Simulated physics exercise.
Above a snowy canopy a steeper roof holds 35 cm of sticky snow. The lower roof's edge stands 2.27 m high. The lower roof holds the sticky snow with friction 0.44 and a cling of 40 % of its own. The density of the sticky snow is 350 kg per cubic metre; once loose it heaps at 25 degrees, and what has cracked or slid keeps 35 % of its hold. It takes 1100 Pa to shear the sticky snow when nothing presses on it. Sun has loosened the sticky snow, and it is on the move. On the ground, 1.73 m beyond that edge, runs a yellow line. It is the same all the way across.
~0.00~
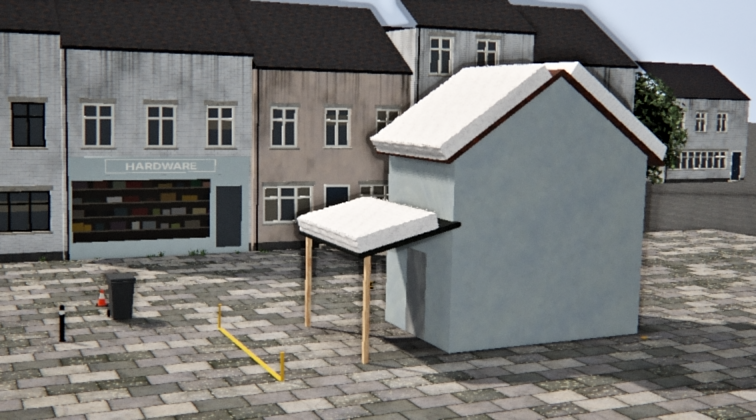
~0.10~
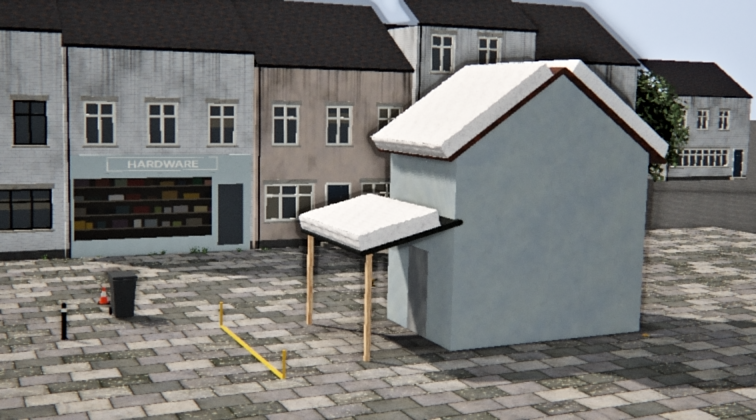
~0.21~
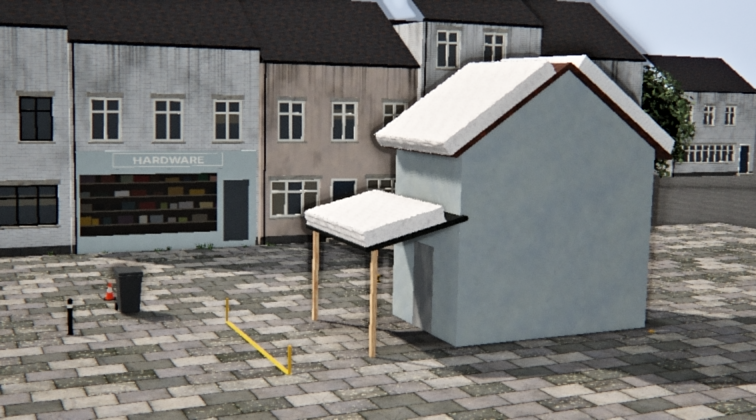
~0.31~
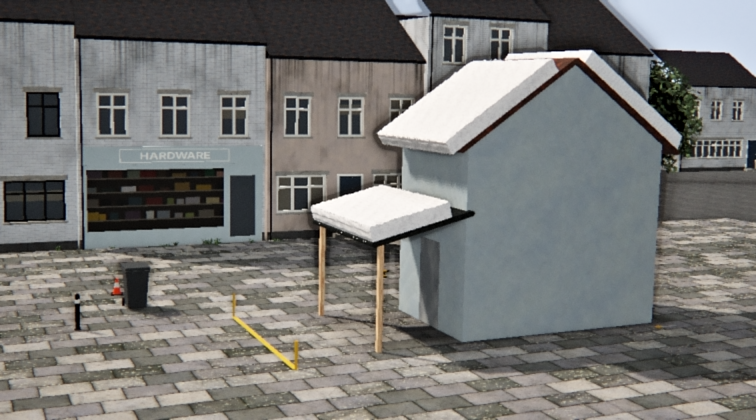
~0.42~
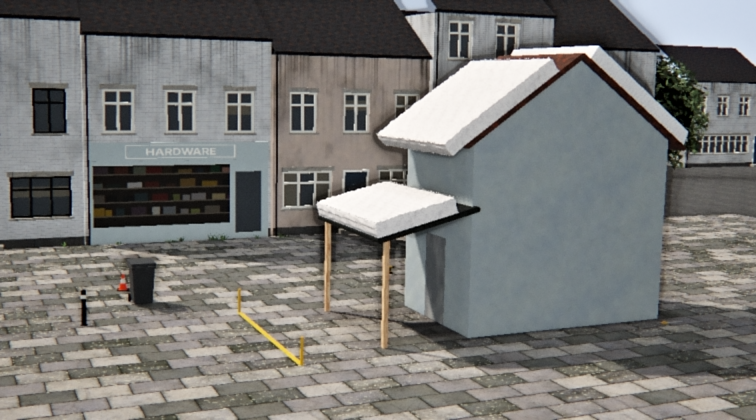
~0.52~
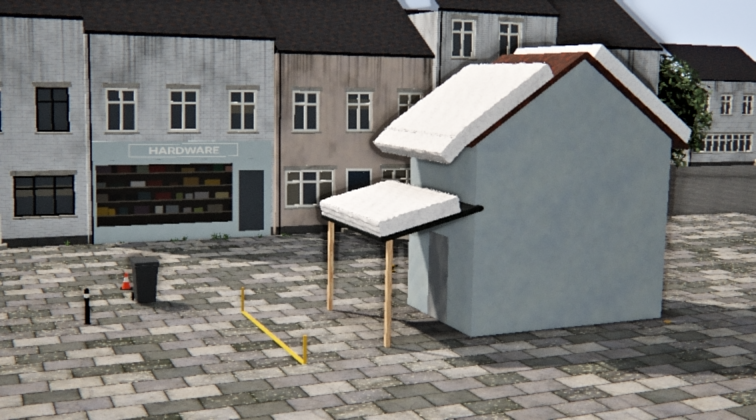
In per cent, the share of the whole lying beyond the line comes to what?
Expect roughly 36 %.
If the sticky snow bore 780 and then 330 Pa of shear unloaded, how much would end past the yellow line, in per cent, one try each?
In that order: 45 %, 50 %.
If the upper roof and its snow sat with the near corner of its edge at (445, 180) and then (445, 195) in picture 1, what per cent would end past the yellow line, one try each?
In turn about 18 %, 7 %.
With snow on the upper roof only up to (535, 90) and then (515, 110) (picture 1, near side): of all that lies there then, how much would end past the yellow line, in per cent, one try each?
In that order: 30 %, 16 %.
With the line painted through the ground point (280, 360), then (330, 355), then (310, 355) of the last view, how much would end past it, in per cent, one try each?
In turn about 30 %, 55 %, 45 %.
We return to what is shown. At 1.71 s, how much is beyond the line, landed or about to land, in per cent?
Some 3 per cent.
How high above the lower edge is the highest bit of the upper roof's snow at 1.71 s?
Some 0.8 m.
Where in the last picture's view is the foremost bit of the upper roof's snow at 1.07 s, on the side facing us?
Around (388, 207).
After 1.07 s, none is below the lower edge and 0 % is past the line.
After 1.71 s, 38 % is below the lower edge and 3 % is past the line.
After 2.36 s, 71 % is below the lower edge and 36 % is past the line.
After 3.00 s, 71 % is below the lower edge and 36 % is past the line.
After 3.30 s, 71 % is below the lower edge and 36 % is past the line.
